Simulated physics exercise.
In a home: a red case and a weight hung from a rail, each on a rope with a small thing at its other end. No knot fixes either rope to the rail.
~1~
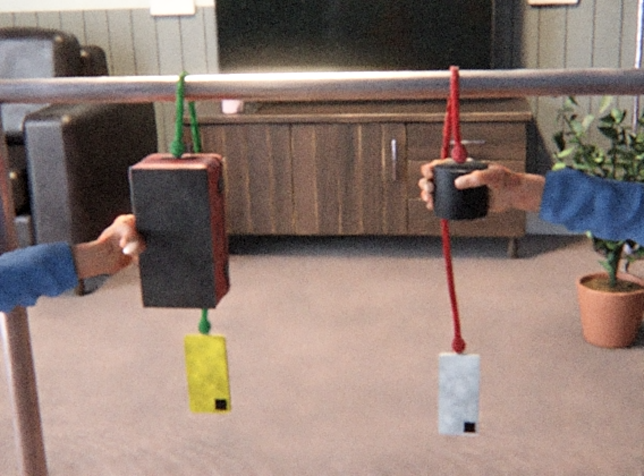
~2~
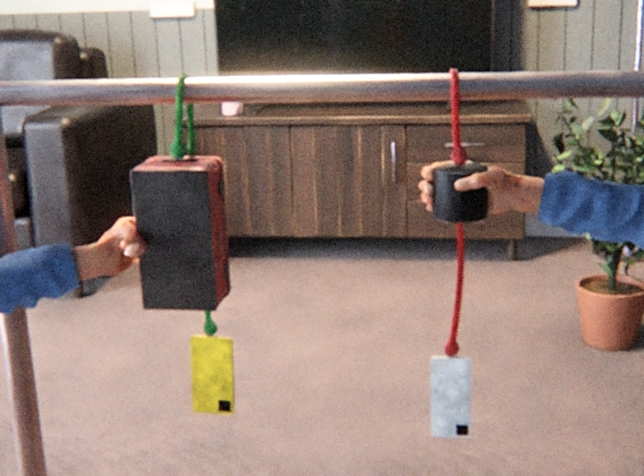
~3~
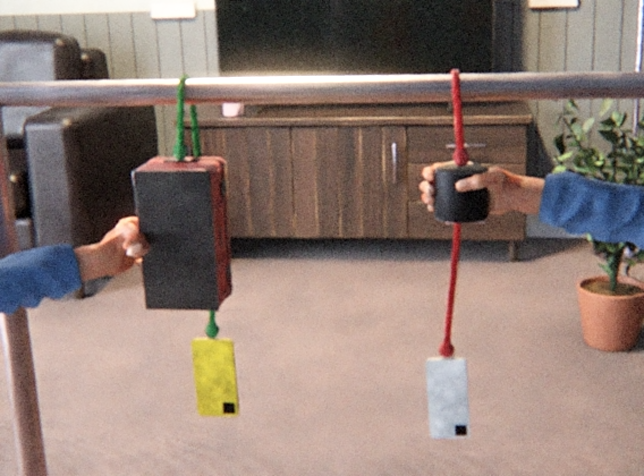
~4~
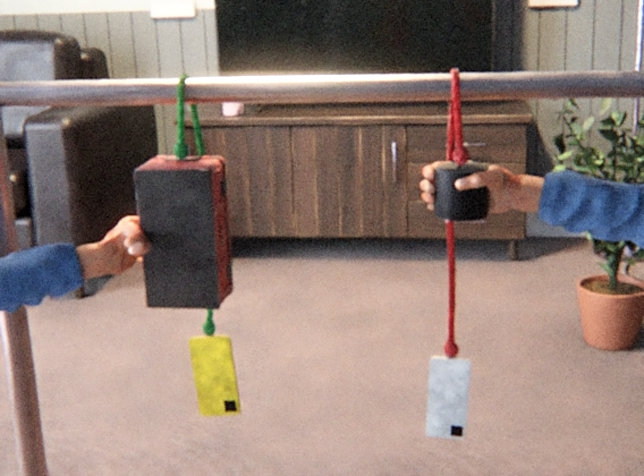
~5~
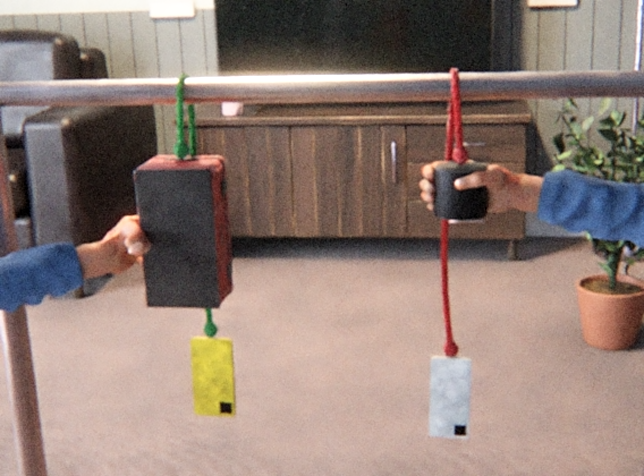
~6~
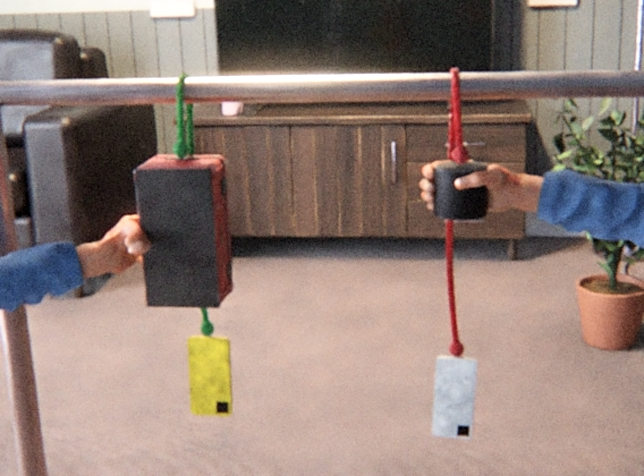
In this clip, one hand holds a dark box with reddish sides on a green rope and another grips a small black object on a red rope at a metal rail, while the yellow and pale tags below sway slightly.
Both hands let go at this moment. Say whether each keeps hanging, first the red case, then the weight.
The red case does not keep hanging. The weight does not keep hanging.
Then, 0.52 s later than the last view, red case on the floor; weight on the floor.
Finally, red case on the floor; weight on the floor. The red case drops and the weight pulls its rope through.
